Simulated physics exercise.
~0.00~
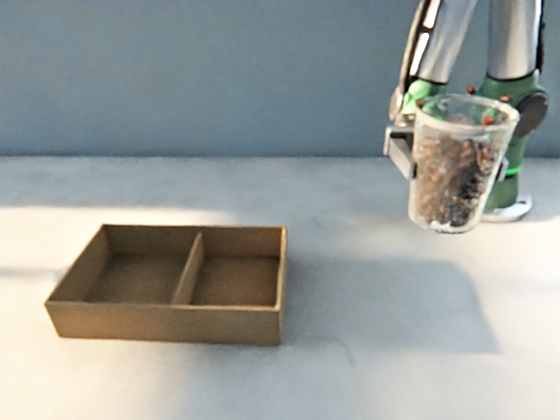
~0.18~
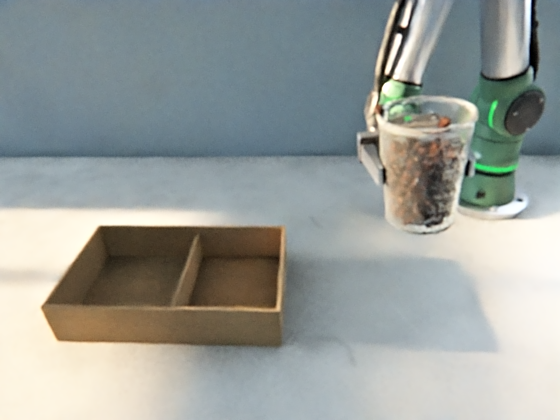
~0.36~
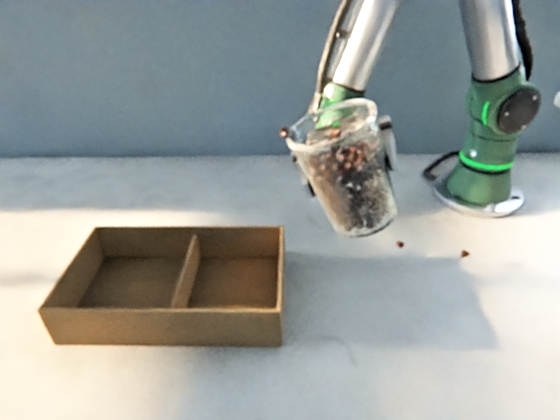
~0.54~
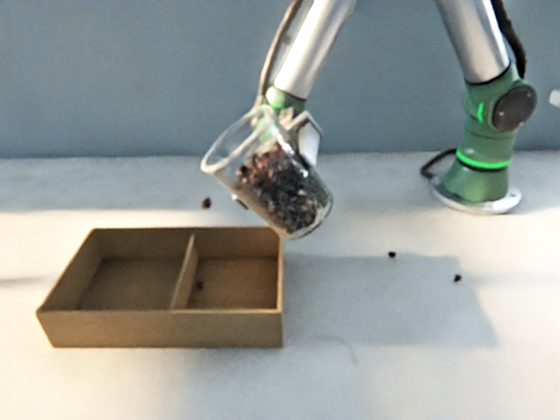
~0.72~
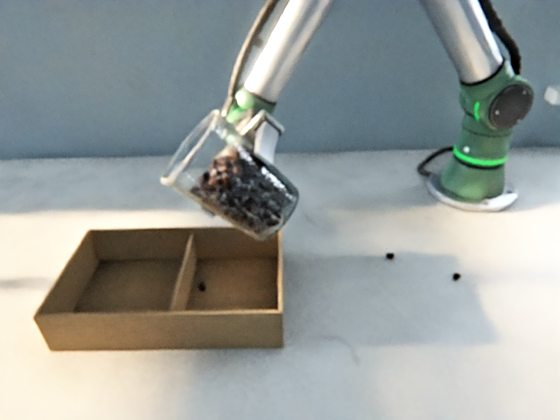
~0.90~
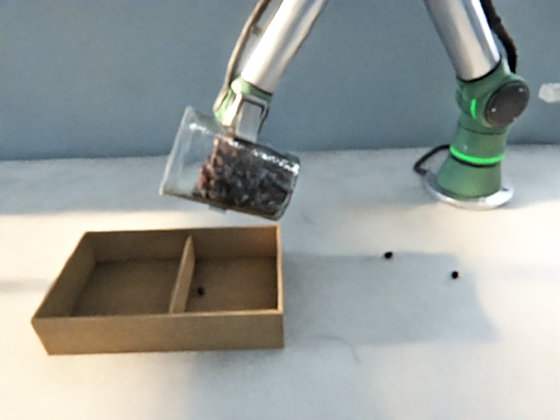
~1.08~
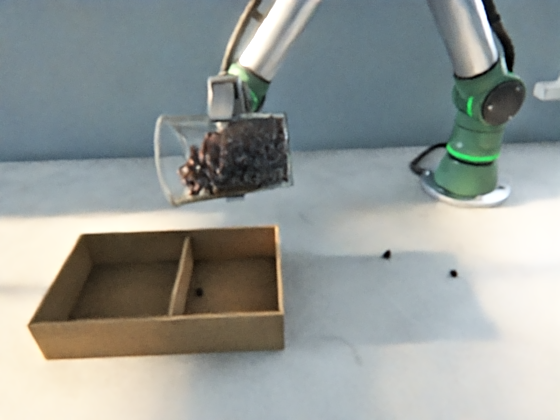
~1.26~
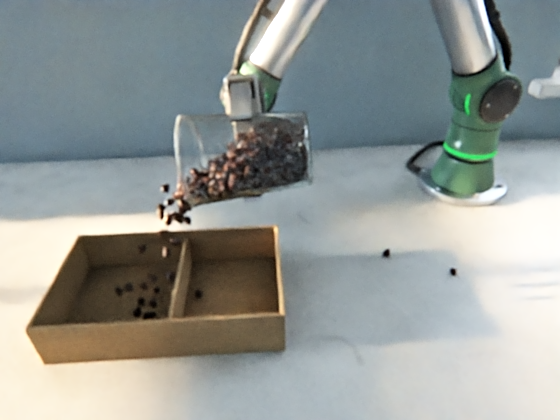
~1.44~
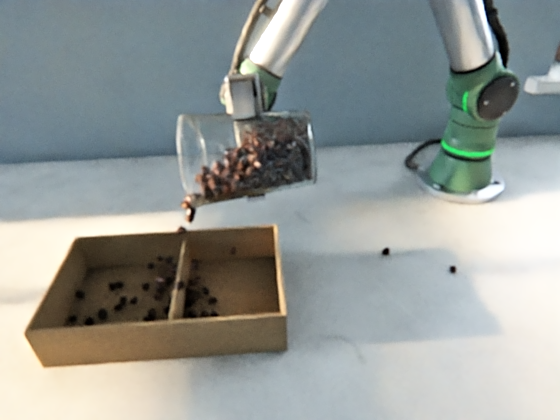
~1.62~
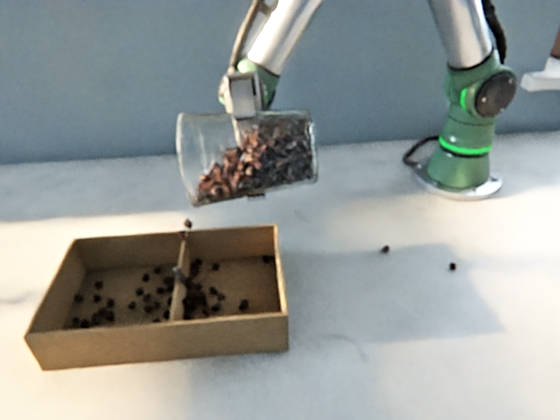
A robot arm carries a clear tumbler left and tips some beans into a divided box.
